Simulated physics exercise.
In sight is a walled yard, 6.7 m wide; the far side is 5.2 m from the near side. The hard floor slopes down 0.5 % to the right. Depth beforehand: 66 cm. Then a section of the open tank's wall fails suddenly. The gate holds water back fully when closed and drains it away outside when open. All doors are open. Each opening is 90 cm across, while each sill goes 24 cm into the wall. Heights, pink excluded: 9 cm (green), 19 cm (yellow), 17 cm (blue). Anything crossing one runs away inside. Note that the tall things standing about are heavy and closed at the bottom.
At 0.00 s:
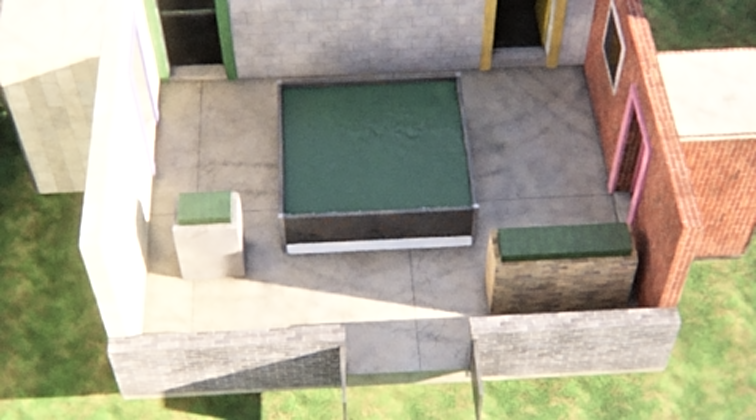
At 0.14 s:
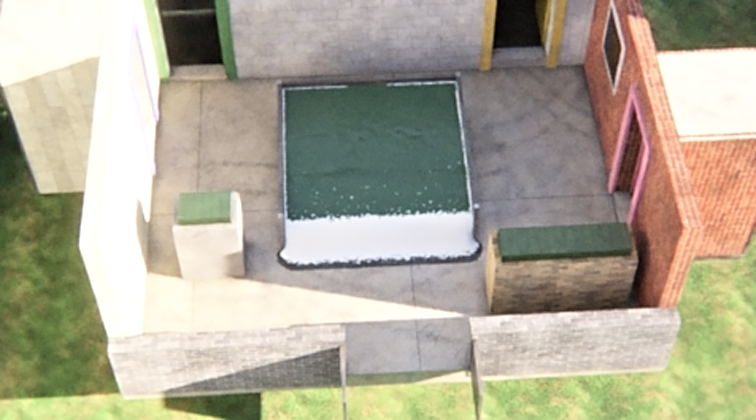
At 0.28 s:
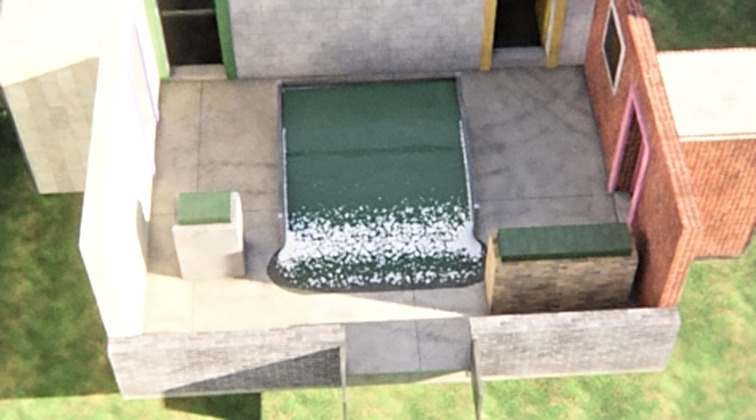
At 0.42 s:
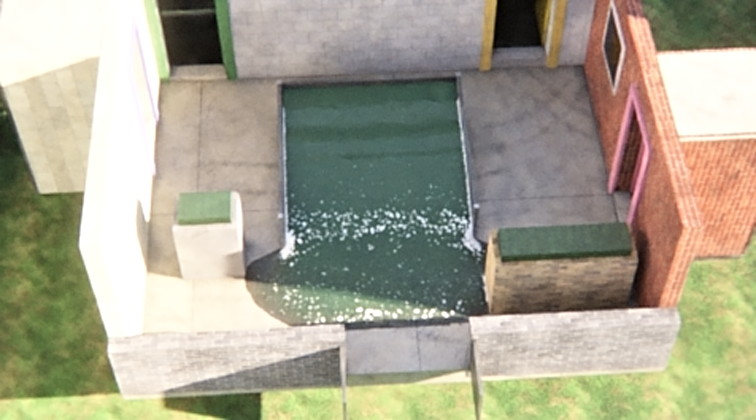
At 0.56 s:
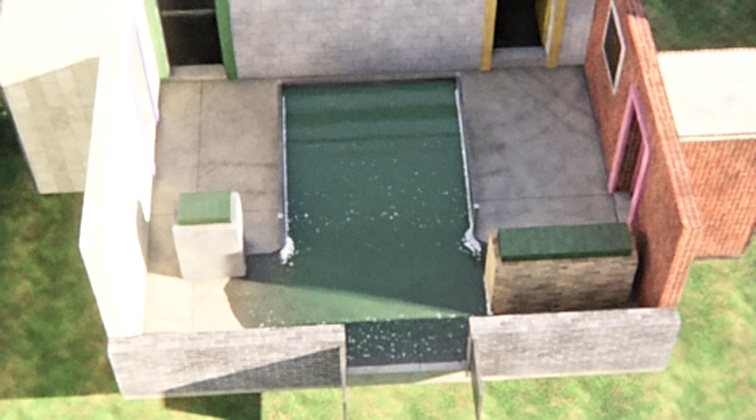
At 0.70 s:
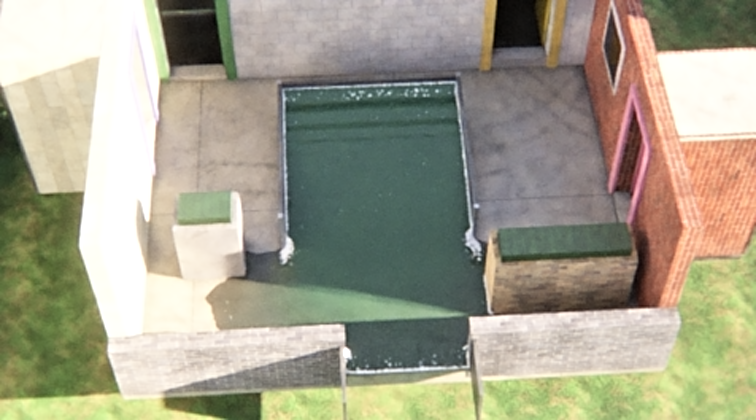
Dark green water bursting from the front of an open tank, foaming across a walled yard floor and into the near opening.
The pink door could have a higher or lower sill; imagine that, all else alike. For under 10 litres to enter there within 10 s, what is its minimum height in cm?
Its minimum height would be about 6 cm.
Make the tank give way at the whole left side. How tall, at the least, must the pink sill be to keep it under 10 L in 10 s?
Roughly 12.5 cm.
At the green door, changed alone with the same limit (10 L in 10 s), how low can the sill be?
Green: Roughly 14.0 cm.
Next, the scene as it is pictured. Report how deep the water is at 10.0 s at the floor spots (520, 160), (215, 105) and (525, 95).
Roughly 3, 6 and 7 cm, in turn.
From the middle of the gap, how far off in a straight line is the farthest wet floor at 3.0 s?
About 4.0 m.
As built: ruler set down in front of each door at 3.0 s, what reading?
Green door 0 cm, yellow door 0 cm, pink door 9 cm, blue door 1 cm.
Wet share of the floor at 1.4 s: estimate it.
The wet part is about 35 per cent.
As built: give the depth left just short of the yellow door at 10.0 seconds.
A ruler would read roughly 8.5 cm.
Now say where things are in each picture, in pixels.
The open tank at (374, 146) is whole and still, 66 cm deep; the pink door at (630, 174) is dry, in the first picture.
The front is at (290, 264), 0.3 m from the gap at (379, 232); 0.6 m2 of floor is wet, 66 cm left at the back, in the second picture.
The gap is at (379, 234), the front 0.7 m out at (295, 289); the back of the open tank holds 66 cm, in the third picture.
The gap is at (379, 235), the front 1.3 m out at (314, 325); the back of the open tank holds 66 cm, in the fourth picture.
The gap is at (379, 236), the front 1.9 m out at a hidden place; the back of the open tank holds 66 cm, in the fifth picture.
The gap is at (379, 236), the front 2.1 m out at a hidden place; the back of the open tank holds 60 cm; the pink door at (630, 174), 3.5 m from the gap, is still 1.3 m from the nearest water, in the sixth picture.
After 1.4 s water covers 35 % of the floor, deepest (39 cm) near (319, 360); it has not reached the pink door.
After 3.0 s water covers 50 % of the floor, deepest (33 cm) near (140, 368); 9 cm at the pink door, 4 litres in over its 6 cm sill.
After 10.0 s water covers 95 % of the floor, deepest (13 cm) near (603, 158); 6 cm at the pink door, 10 litres in over its 6 cm sill.
At the pink door as built, the water arrived by 1.6 s and peaked near 9 cm at 3.0 s.
Run again over the same 10 s with other heights there, 16 litres in over 5 cm, 6 litres over 7 cm. The limit of 10 litres is kept from about 6 cm up.
